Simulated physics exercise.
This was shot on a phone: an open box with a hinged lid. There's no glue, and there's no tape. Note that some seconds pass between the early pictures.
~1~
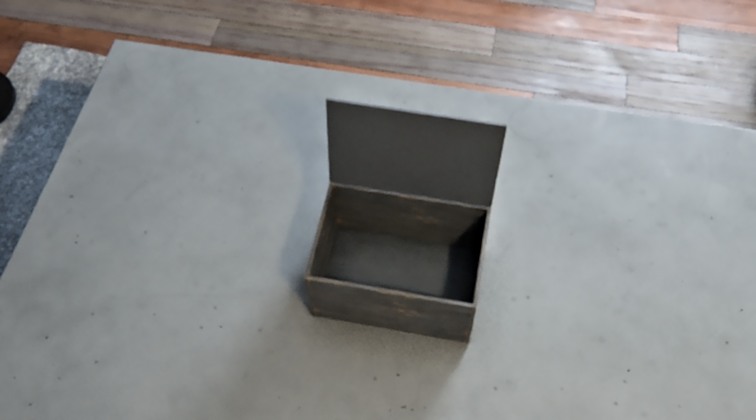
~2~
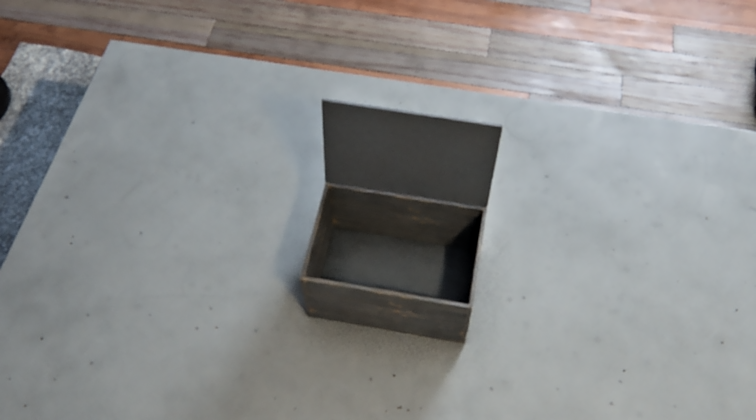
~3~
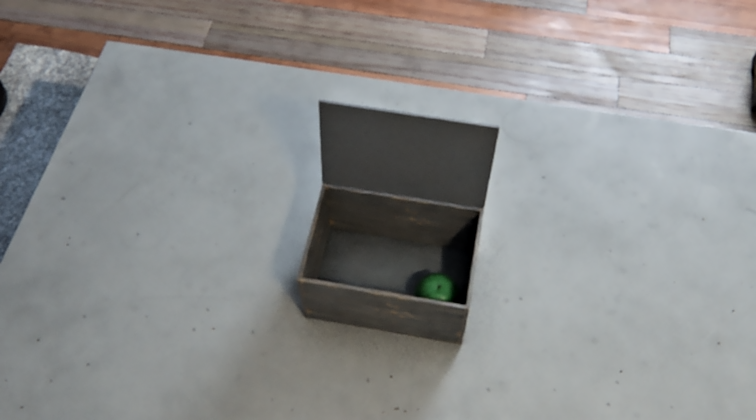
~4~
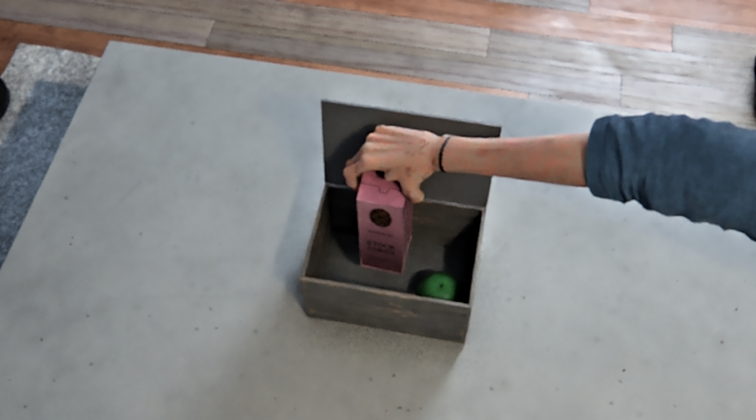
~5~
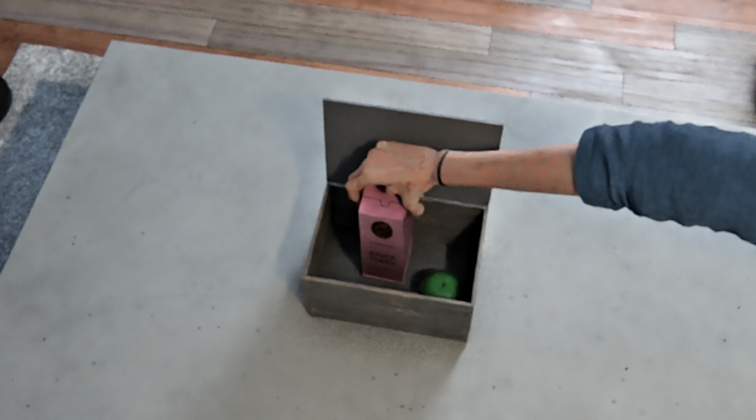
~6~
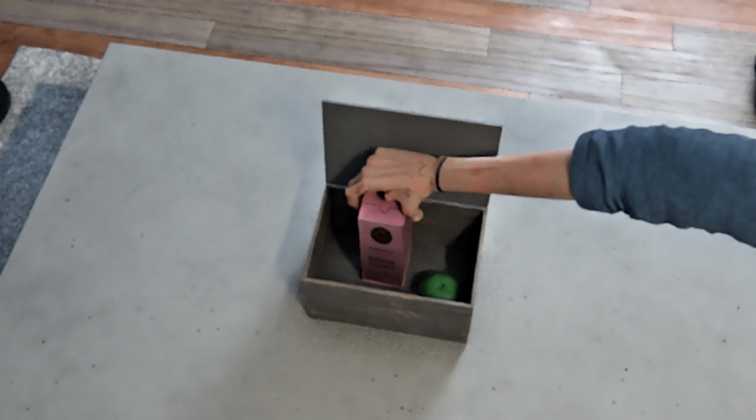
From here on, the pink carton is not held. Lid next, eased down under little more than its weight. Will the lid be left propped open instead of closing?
Yes, it stays propped open.
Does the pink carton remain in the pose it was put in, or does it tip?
Well, the pink carton stays just as set.
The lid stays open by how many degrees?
Some 75 degrees above the rim, more or less.
Then, 1.10 s on from there, lid starting down.
Then, 2.80 s on from there, lid 73° above the rim.
In the end, lid 74° above the rim; both unmoved. At the end, from the last picture's camera, pink carton near (386, 236).
